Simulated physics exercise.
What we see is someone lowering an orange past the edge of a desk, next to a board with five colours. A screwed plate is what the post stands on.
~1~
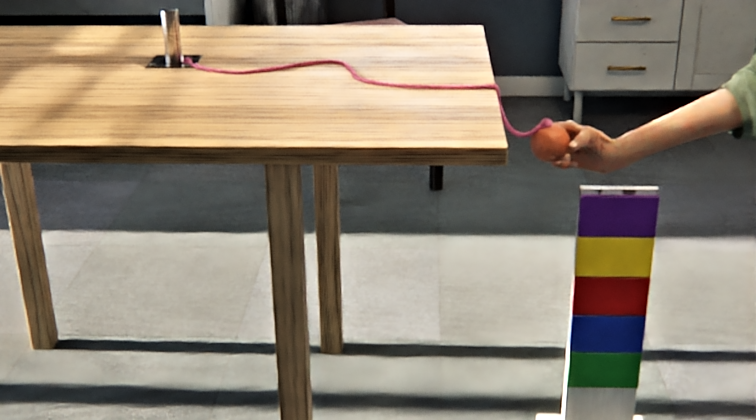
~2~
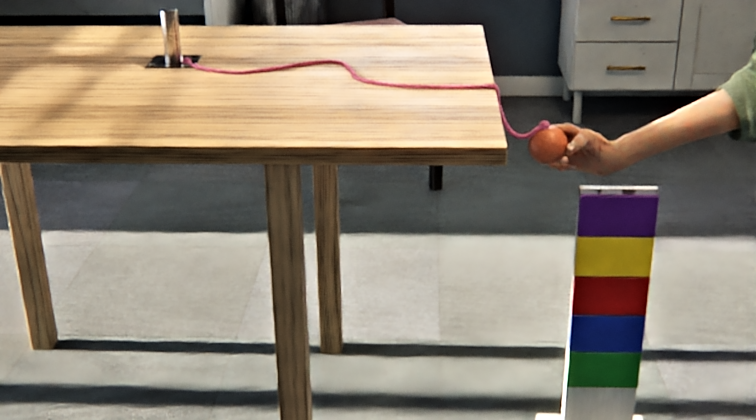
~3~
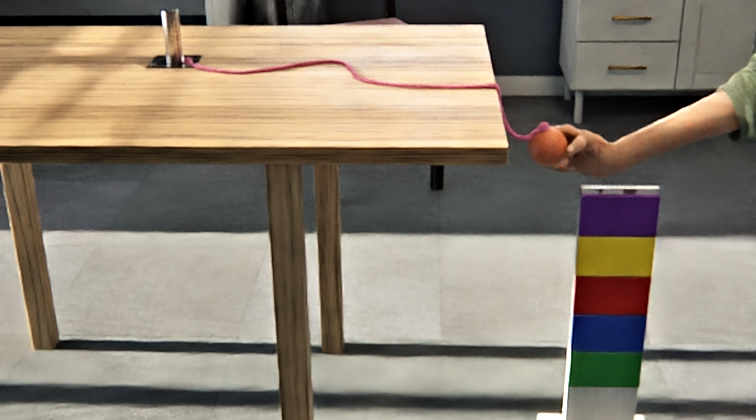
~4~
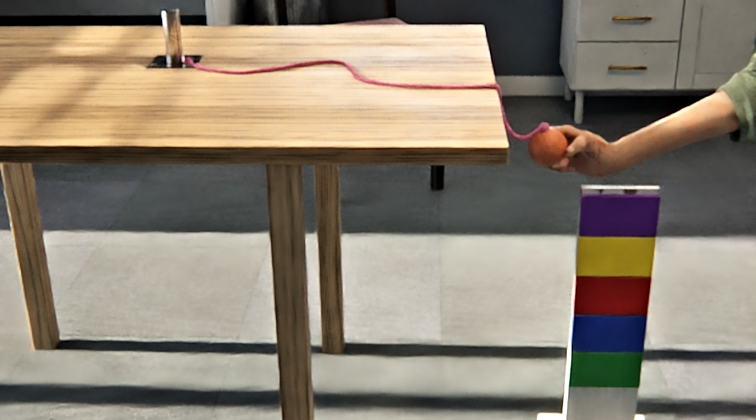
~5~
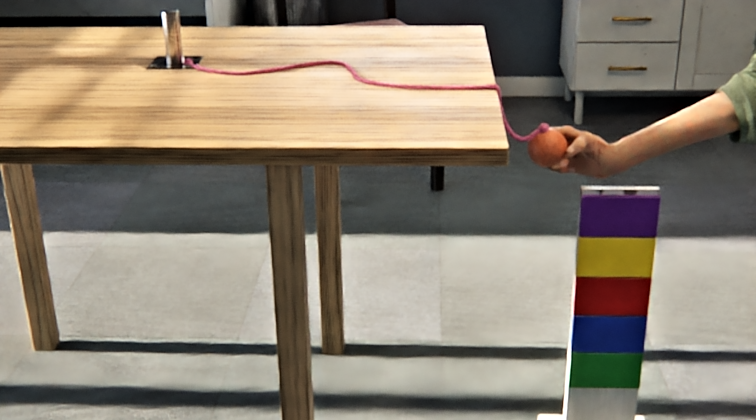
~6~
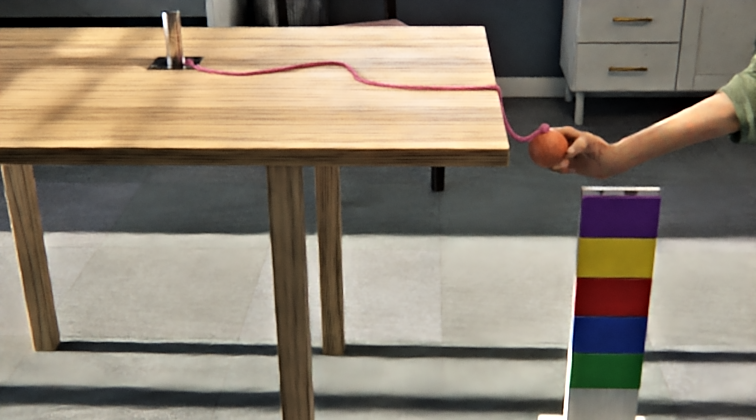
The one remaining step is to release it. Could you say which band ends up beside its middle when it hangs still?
Sure, it is yellow.
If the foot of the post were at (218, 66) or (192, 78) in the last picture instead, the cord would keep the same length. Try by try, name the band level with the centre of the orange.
For the first it would be red, for the second red.
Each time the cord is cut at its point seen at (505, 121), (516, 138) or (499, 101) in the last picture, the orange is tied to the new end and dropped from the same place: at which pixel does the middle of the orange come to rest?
Roughly (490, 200), (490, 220), (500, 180).
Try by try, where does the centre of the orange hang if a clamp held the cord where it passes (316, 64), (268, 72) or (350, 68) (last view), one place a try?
Roughly (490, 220), (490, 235) and (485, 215).
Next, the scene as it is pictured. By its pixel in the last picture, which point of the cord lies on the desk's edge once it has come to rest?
That spot lies near (422, 88).
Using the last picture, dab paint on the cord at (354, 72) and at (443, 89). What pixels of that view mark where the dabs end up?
Roughly at (401, 72), and the other roughly at (496, 103).
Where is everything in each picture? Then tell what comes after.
In the first frame, orange (550, 143); purple (619, 217); yellow (615, 258); red (611, 297); blue (607, 335); green (604, 371).
In the second frame, orange (548, 145); cord through (207, 70) (283, 68) (348, 67) (398, 86) (485, 87).
In the third frame, orange (547, 146).
In the fourth frame, orange (548, 147); cord through (208, 70) (284, 68) (350, 67) (400, 86) (486, 87).
In the fifth frame, orange (548, 148).
In the sixth frame, orange (548, 148); cord through (209, 71) (285, 69) (350, 68) (400, 87) (487, 88).
A little later, orange near (457, 237); level with yellow.
Next, orange near (514, 248); level with yellow.
When it is over, orange near (498, 248); level with yellow. Its middle rests at the yellow band.
